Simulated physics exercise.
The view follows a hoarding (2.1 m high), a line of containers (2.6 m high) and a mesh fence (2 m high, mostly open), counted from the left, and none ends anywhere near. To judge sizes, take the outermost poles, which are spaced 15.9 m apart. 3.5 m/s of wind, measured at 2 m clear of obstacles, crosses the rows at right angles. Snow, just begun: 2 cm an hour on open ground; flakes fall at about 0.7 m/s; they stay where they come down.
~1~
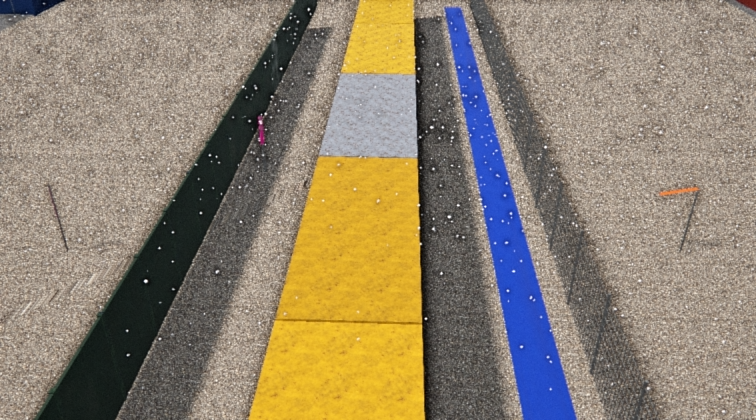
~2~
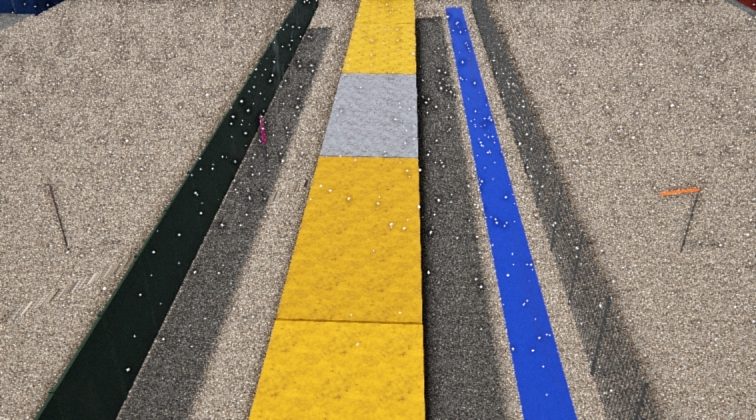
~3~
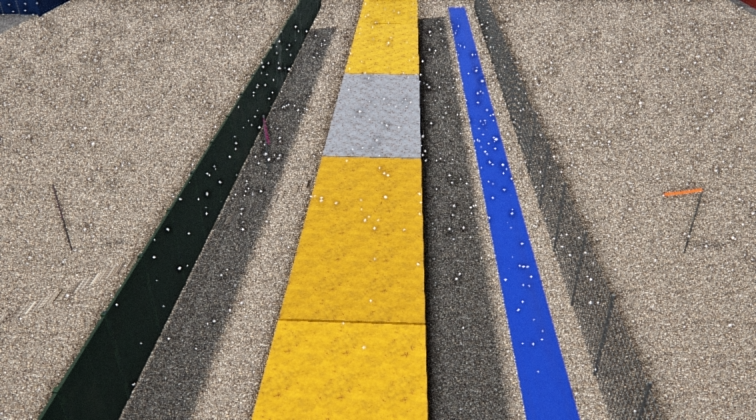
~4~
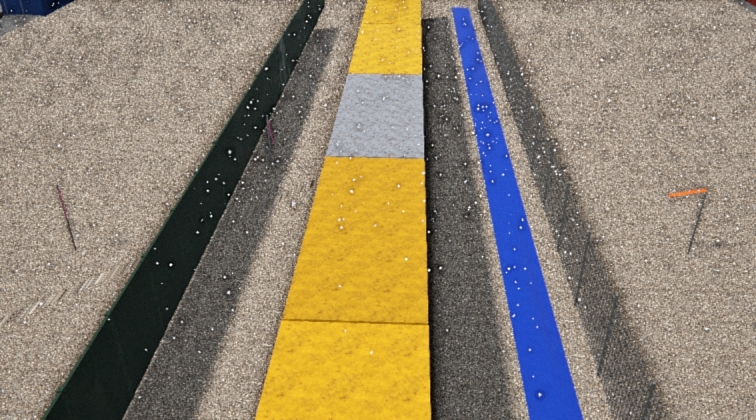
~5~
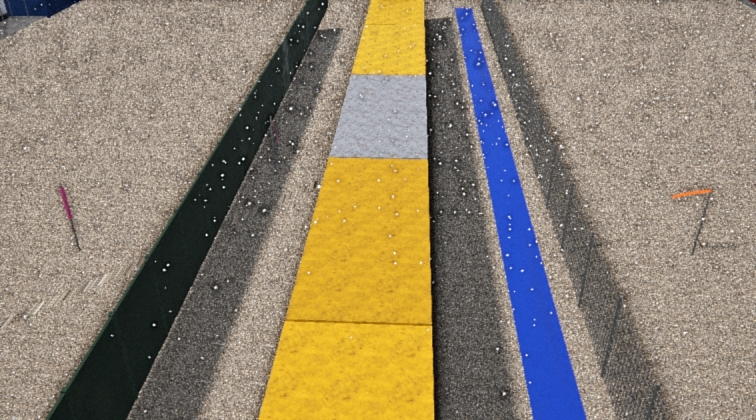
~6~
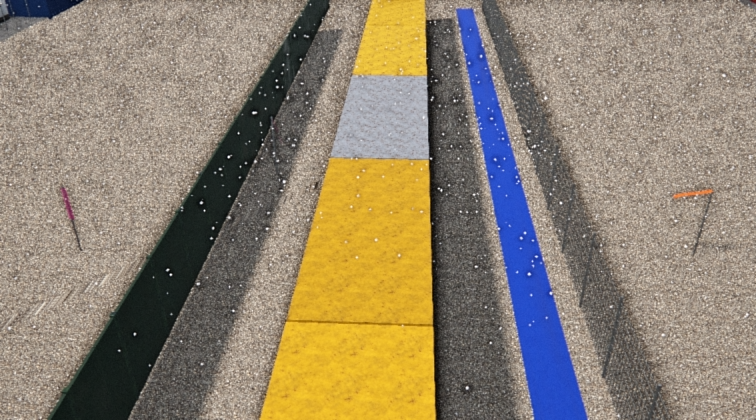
A long yellow row with one grey block ran up gravelly ground between dark and blue strips while snowflakes blew about, and the small pink ribbon shifted from the dark strip to the left pole.
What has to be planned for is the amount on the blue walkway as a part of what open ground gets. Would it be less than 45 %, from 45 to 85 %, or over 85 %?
I would say over 85 %.
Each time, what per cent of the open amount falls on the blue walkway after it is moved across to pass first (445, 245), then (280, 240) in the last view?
110 % and 80 %.
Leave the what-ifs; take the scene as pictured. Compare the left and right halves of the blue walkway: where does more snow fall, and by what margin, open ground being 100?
It's the side on the left, by some 15 points.
10 minutes on, 3 mm on the blue walkway, 3 mm in the open.
30 minutes on, 10 mm on the blue walkway, 10 mm in the open.
60 minutes on, 20 mm on the blue walkway, 20 mm in the open, so the blue walkway has 102 % of the open amount; the left half of it has 109 %, the right half 94 %.
